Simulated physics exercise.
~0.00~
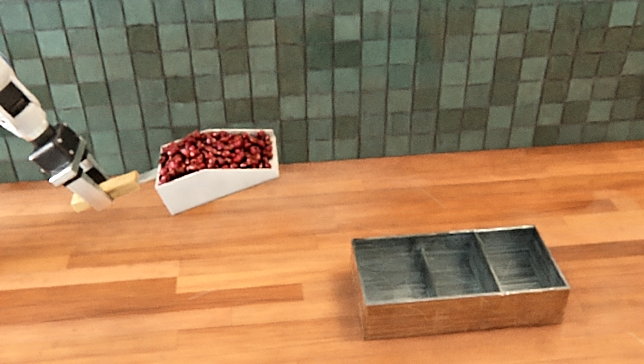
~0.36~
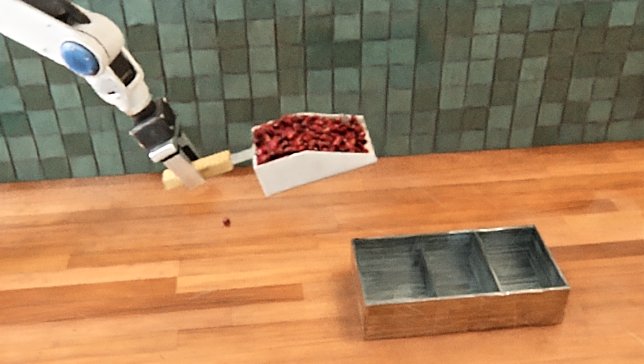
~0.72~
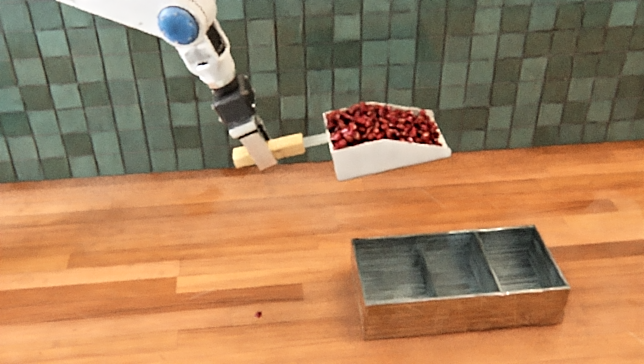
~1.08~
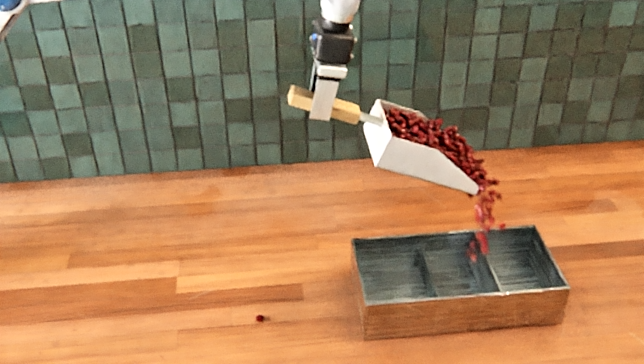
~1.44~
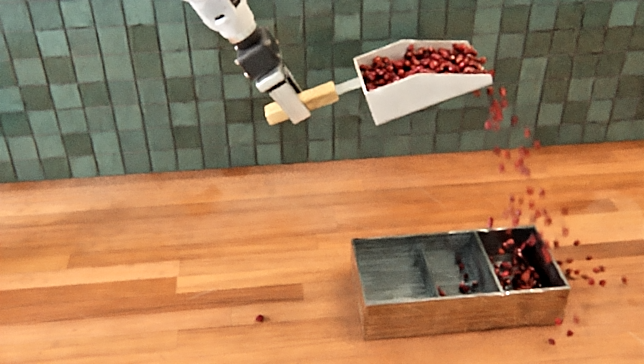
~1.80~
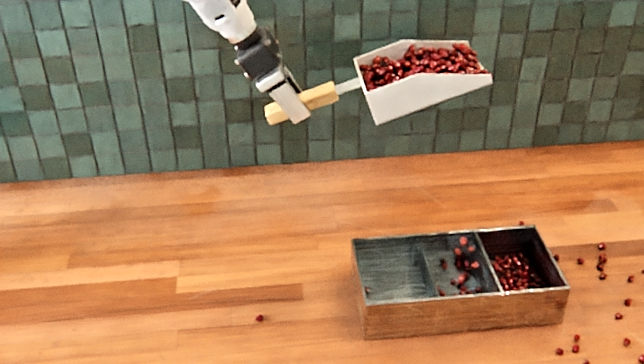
To begin with, a robot arm at the left holds a white scoop heaped with dark red beans above a wooden counter, near a green tiled wall. It carries the scoop to the right, and a single bean lies on the counter behind it. Nearing an open box with three compartments, the arm tips the scoop forward and beans pour down towards the box. It then tilts the scoop back and up as the last beans fall. Finally the scoop stays raised, still holding most of its beans, while others lie mainly in the right compartment, with some in the middle and some scattered on the counter.
